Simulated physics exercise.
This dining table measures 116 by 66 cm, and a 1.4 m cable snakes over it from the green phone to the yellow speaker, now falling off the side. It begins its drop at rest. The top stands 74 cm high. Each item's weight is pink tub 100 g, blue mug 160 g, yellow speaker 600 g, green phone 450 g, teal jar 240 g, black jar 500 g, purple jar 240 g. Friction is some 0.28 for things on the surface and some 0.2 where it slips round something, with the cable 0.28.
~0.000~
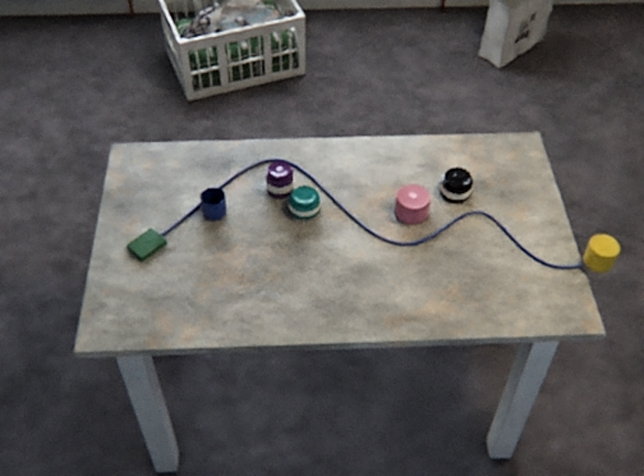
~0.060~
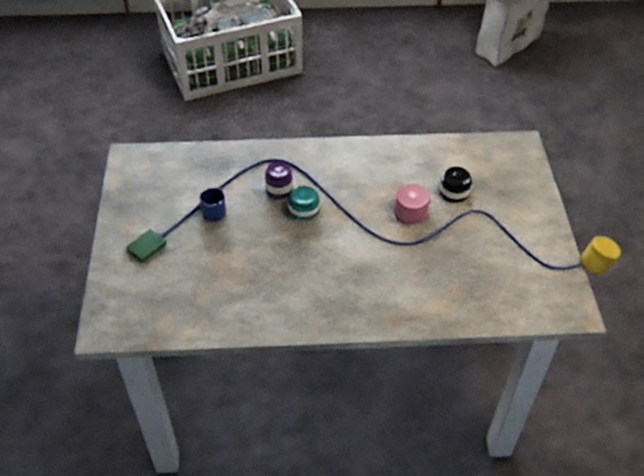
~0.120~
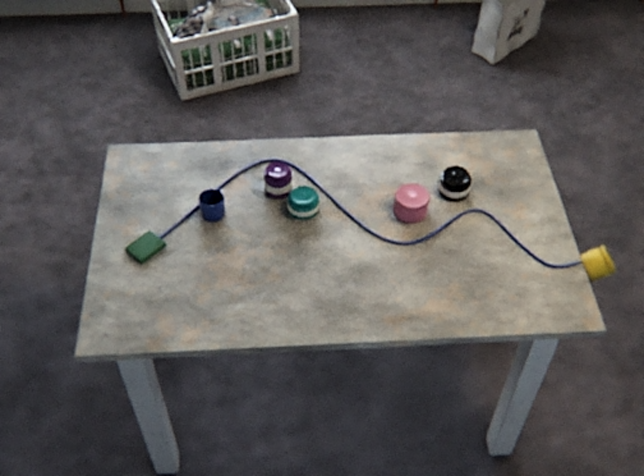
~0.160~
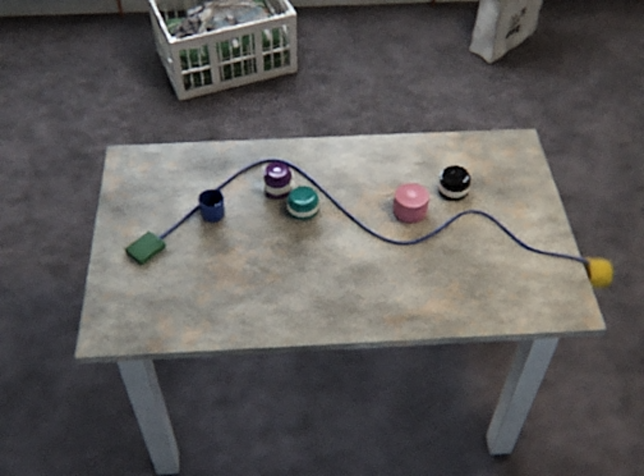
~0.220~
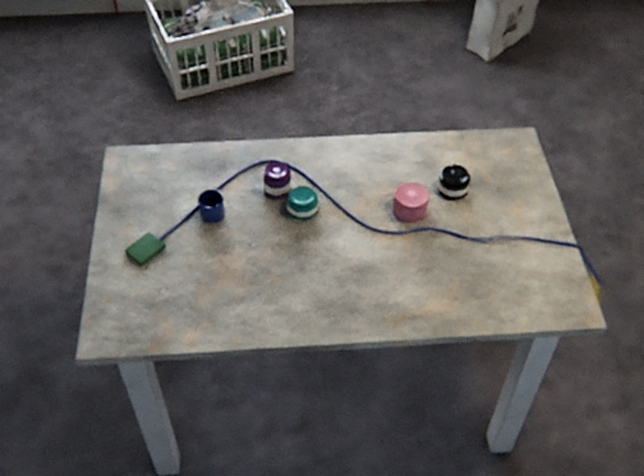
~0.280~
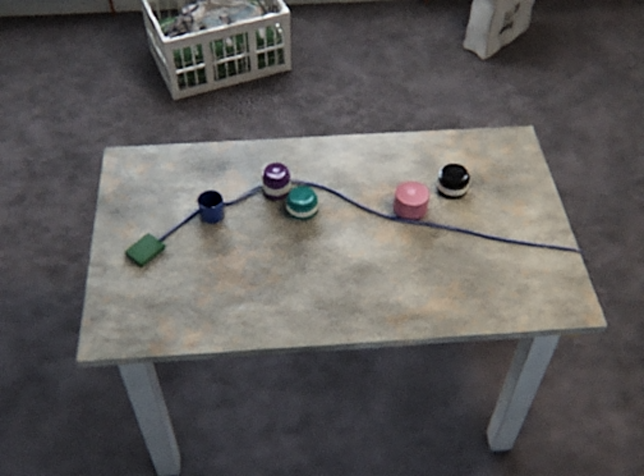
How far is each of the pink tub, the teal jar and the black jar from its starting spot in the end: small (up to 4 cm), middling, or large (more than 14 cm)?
The pink tub ends a middling distance away, the teal jar ends a middling distance away, the black jar ends only a small distance away.
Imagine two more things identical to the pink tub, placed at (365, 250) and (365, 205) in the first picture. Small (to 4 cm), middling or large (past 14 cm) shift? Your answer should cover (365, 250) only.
At that spot the shift is slight.
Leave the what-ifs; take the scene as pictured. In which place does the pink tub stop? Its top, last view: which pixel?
Roughly (428, 173).
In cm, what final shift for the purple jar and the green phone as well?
Final places, approx.: Purple jar 35 cm off, green phone 60 cm off.
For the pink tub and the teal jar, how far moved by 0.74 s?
The pink tub is 8 cm out and the teal jar is 8 cm out.
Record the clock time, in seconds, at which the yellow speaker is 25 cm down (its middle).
It gets there at roughly 0.28 s.
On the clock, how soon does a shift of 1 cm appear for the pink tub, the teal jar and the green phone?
Pink tub 0.32 s, teal jar 0.36 s, green phone 0.34 s.
By 0.5 s, the cable's tail end at (221, 218); pink tub 8 cm off its start, teal jar 7 cm off its start, purple jar 21 cm off its start.
By 0.7 s, the cable's tail end at (314, 196); teal jar 8 cm off its start, pink tub 8 cm off its start, green phone 40 cm off its start.
By 1.0 s, the cable's tail end at (387, 184); teal jar 8 cm off its start at (317, 217), pink tub 8 cm off its start at (423, 173), green phone 58 cm off its start at (372, 184).
By 1.2 s, the cable's tail end at (401, 183); pink tub 8 cm off its start, teal jar 8 cm off its start, black jar 1 cm off its start.
By 2.4 s, the cable's tail end at (401, 183); pink tub 8 cm off its start at (428, 173), teal jar 8 cm off its start at (317, 217), black jar 1 cm off its start at (460, 173), green phone 62 cm off its start at (386, 182).
